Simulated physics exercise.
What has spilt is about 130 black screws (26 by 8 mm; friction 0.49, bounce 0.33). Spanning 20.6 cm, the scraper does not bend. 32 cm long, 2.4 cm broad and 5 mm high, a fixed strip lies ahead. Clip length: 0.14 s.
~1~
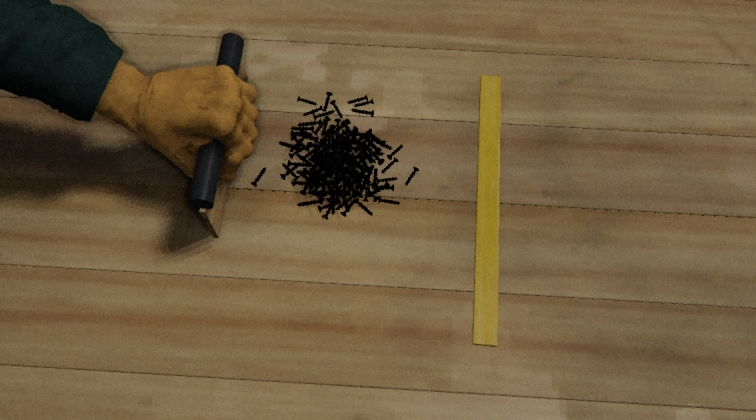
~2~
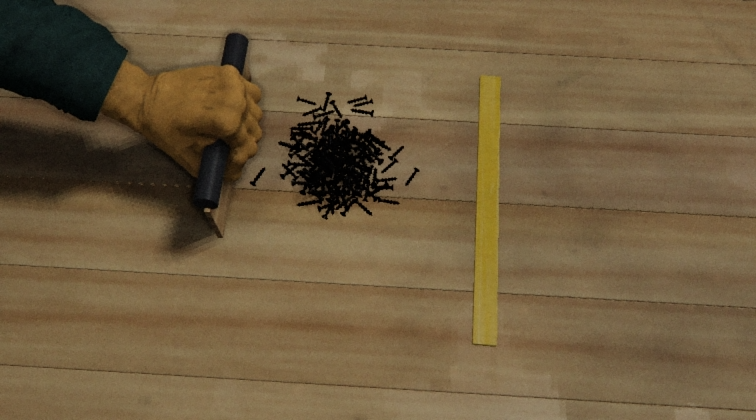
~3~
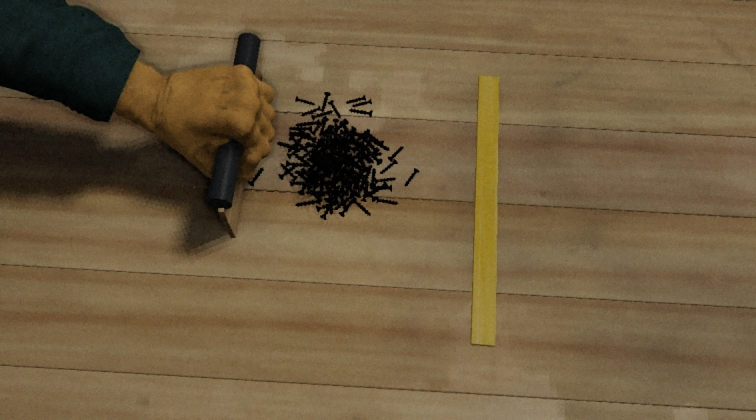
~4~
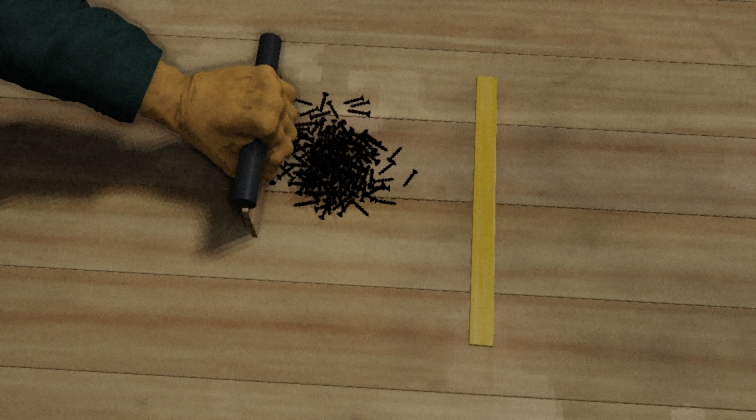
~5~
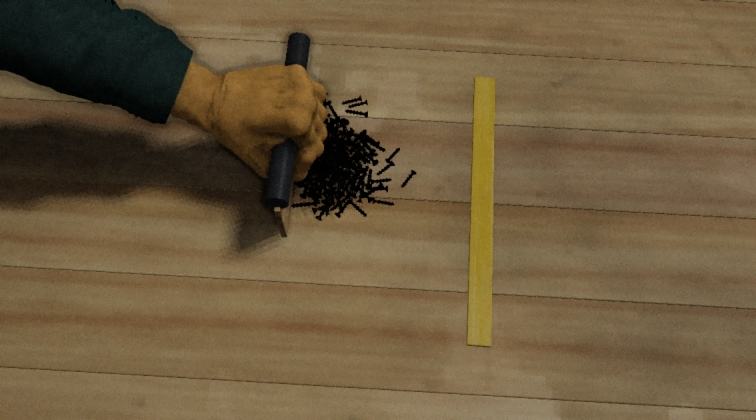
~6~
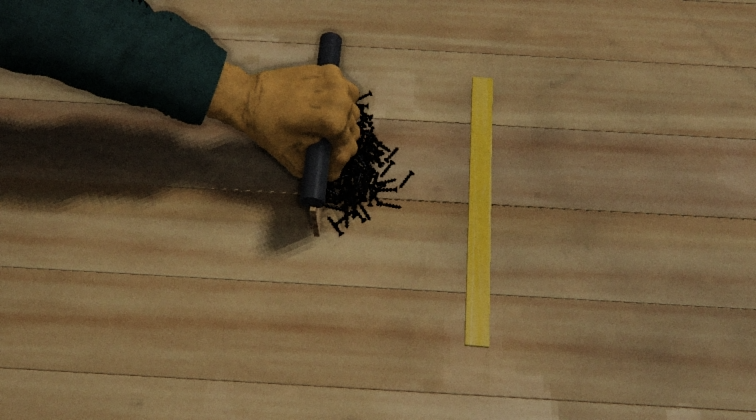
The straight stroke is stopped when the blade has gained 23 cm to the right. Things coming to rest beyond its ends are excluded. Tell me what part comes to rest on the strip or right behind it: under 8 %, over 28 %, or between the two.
Over 28 %.
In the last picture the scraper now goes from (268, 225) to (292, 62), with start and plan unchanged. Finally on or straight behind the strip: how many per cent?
I'd say it's beyond 30.
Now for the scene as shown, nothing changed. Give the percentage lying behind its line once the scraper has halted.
0 %.
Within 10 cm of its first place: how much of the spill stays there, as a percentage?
I'd put it at close to 5 percent.
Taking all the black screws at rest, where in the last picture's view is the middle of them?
At about (491, 163).
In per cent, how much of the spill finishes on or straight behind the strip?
Share: Approx. 50 %.
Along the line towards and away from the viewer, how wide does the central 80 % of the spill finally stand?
Around 18 centimetres.
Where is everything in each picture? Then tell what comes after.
The first picture shows scraper from (206, 214) to (237, 52); moved 0.0 cm; pieces shifted so far, 0; middle of the spill at (342, 155); strip at (488, 198).
The second picture shows scraper from (210, 214) to (241, 52); moved 0.5 cm; pieces shifted so far, 0; middle of the spill at (342, 155).
The third picture shows scraper from (224, 213) to (253, 52); moved 2.0 cm; pieces shifted so far, 0; middle of the spill at (340, 155).
The fourth picture shows scraper from (247, 213) to (273, 52); moved 4.5 cm; pieces shifted so far, 2; middle of the spill at (338, 156).
The fifth picture shows scraper from (279, 213) to (301, 52); moved 7.8 cm; pieces shifted so far, 46; middle of the spill at (338, 156).
The sixth picture shows scraper from (314, 212) to (332, 52); moved 11.5 cm; pieces shifted so far, 132; middle of the spill at (352, 147); strip at (480, 199).
Then, 0.12 s after the last picture, scraper 23 cm from its start, spill 18 cm wide; on or straight behind the strip 20 %, elsewhere 80 %.
Then, 0.24 s after the last picture, scraper 23 cm from its start, spill 22 cm wide; on or straight behind the strip 55 %, elsewhere 45 %.
Then, 0.34 s after the last picture, scraper 23 cm from its start, spill 23 cm wide; on or straight behind the strip 50 %, elsewhere 50 %.
In the end, on or straight behind the strip 50 %, elsewhere 50 %.
